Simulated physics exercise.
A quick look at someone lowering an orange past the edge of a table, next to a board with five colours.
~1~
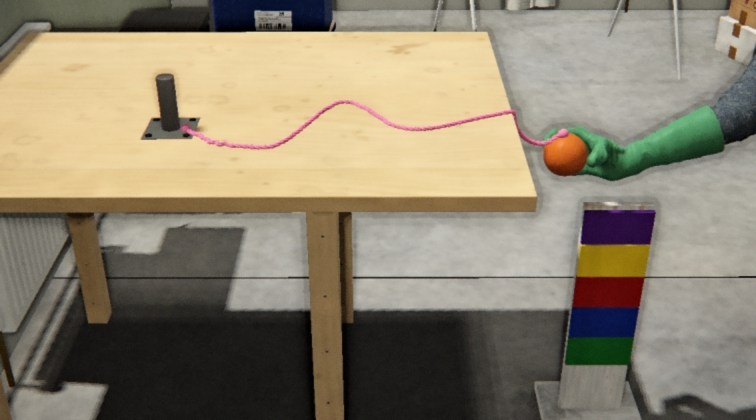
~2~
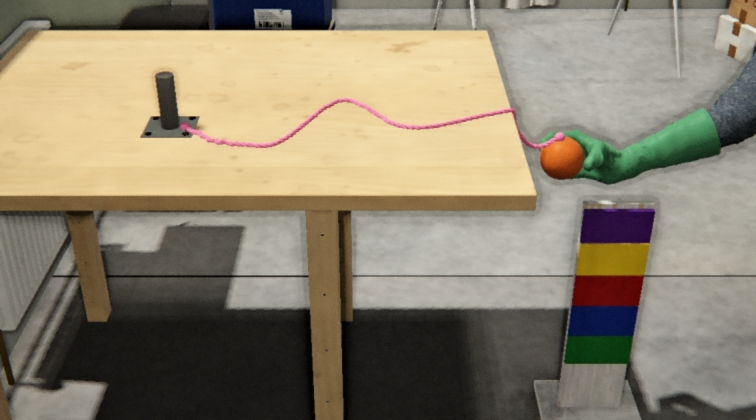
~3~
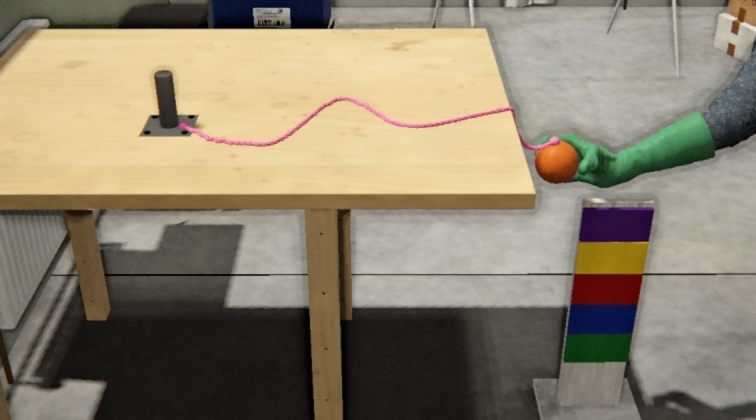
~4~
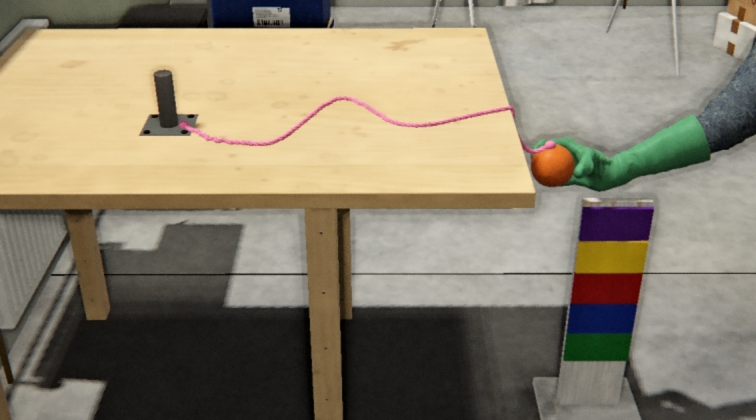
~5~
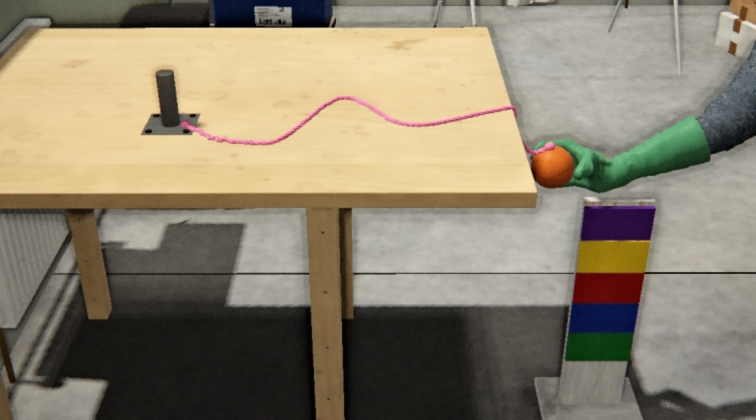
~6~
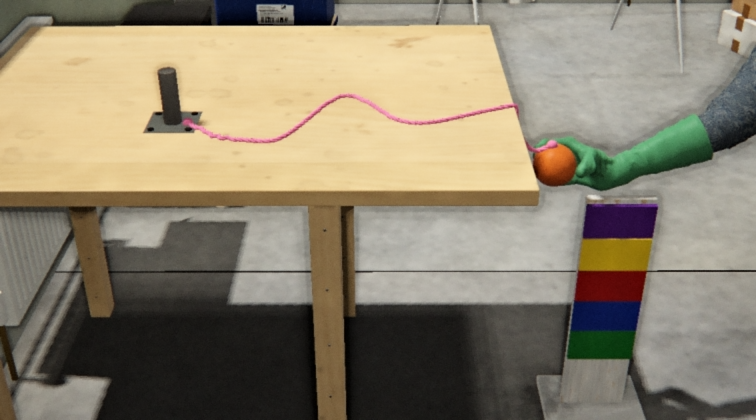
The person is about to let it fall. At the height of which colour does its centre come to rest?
The cord holds its middle at red.
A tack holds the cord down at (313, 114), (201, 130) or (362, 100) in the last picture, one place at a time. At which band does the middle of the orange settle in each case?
It would be yellow; red; purple.
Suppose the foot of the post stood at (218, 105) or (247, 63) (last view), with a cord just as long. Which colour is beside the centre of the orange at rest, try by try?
It would be blue; blue.
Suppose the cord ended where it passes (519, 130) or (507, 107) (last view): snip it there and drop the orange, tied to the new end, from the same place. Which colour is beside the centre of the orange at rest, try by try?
It would be yellow; purple.
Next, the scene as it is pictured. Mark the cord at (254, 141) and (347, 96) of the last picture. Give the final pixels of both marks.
They go to (284, 117) and to (430, 110).
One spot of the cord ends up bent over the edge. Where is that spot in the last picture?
The one at (406, 122).
Soon after, orange near (466, 297); level with red.
After that, orange near (523, 290); level with red.
In the end, orange near (504, 294); level with red. At red.
